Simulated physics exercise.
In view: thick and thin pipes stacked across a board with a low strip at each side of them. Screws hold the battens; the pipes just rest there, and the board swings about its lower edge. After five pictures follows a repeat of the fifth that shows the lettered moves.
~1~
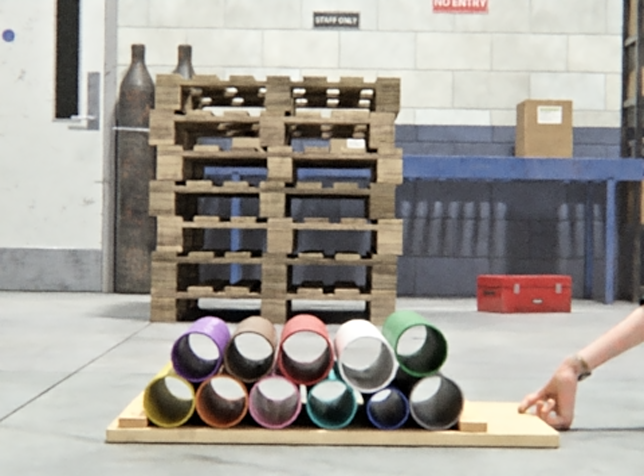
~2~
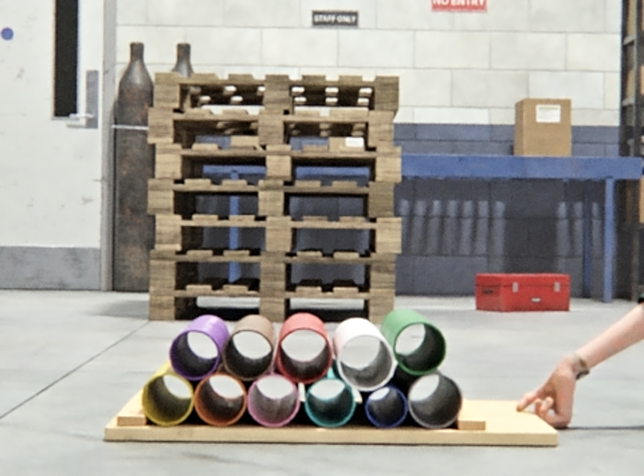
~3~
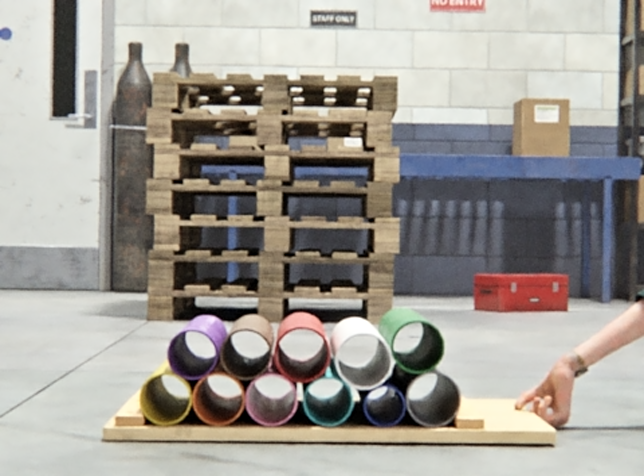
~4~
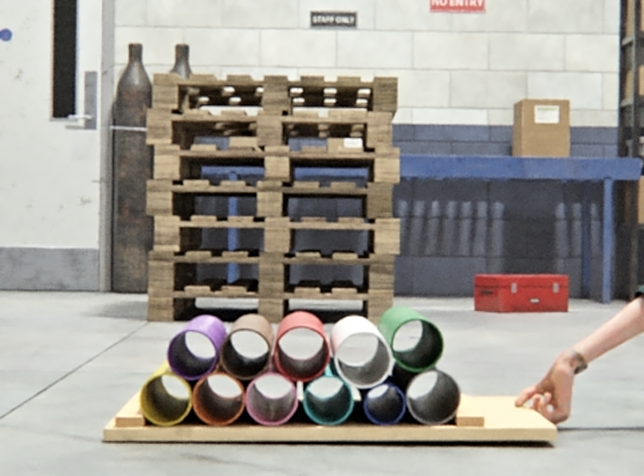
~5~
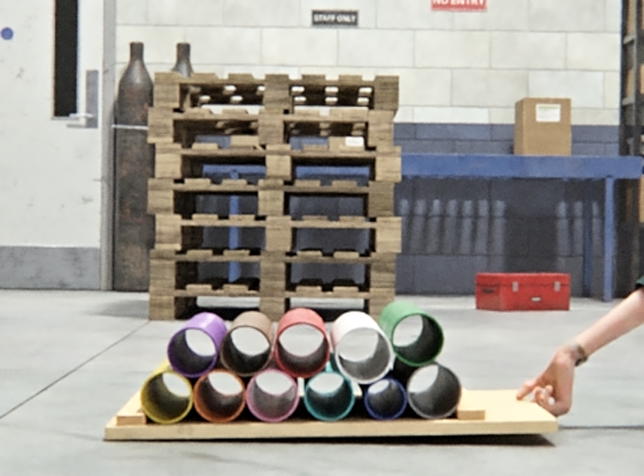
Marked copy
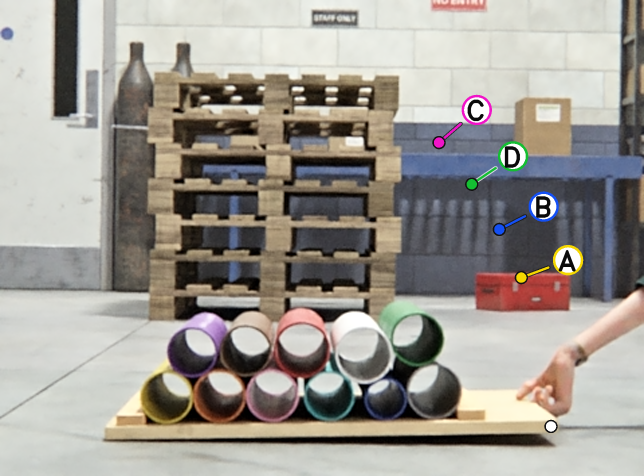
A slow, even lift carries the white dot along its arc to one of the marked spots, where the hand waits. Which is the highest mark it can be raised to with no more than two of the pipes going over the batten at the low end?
Up to A.
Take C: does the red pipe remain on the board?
No.
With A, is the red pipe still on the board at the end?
Yes.
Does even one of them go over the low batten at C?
Yes.
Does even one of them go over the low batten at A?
No.
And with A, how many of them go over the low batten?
It comes to none.
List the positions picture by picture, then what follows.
In the first frame, blue pipe (388, 409); grey pipe (437, 402); red pipe (306, 357).
In the second frame, red pipe (304, 355); brown pipe (248, 355).
In the third frame, board (327, 413); blue pipe (385, 406); grey pipe (434, 399); pink pipe (271, 400).
In the fourth frame, board (328, 412); yellow pipe (165, 399); orange pipe (219, 399).
In the fifth frame, board (329, 408); yellow pipe (166, 397); orange pipe (220, 396).
On the marked copy, A at (521, 277); B at (499, 229); C at (439, 143); D at (471, 184); the white dot at (551, 426).
Taking A. A third of the way, board at 15°.
Two thirds of the way, board at 21°.
When it is over, board at 21°, none over the low batten.
As for the rest, B nine over the low batten; C eleven over the low batten; D eleven over the low batten.
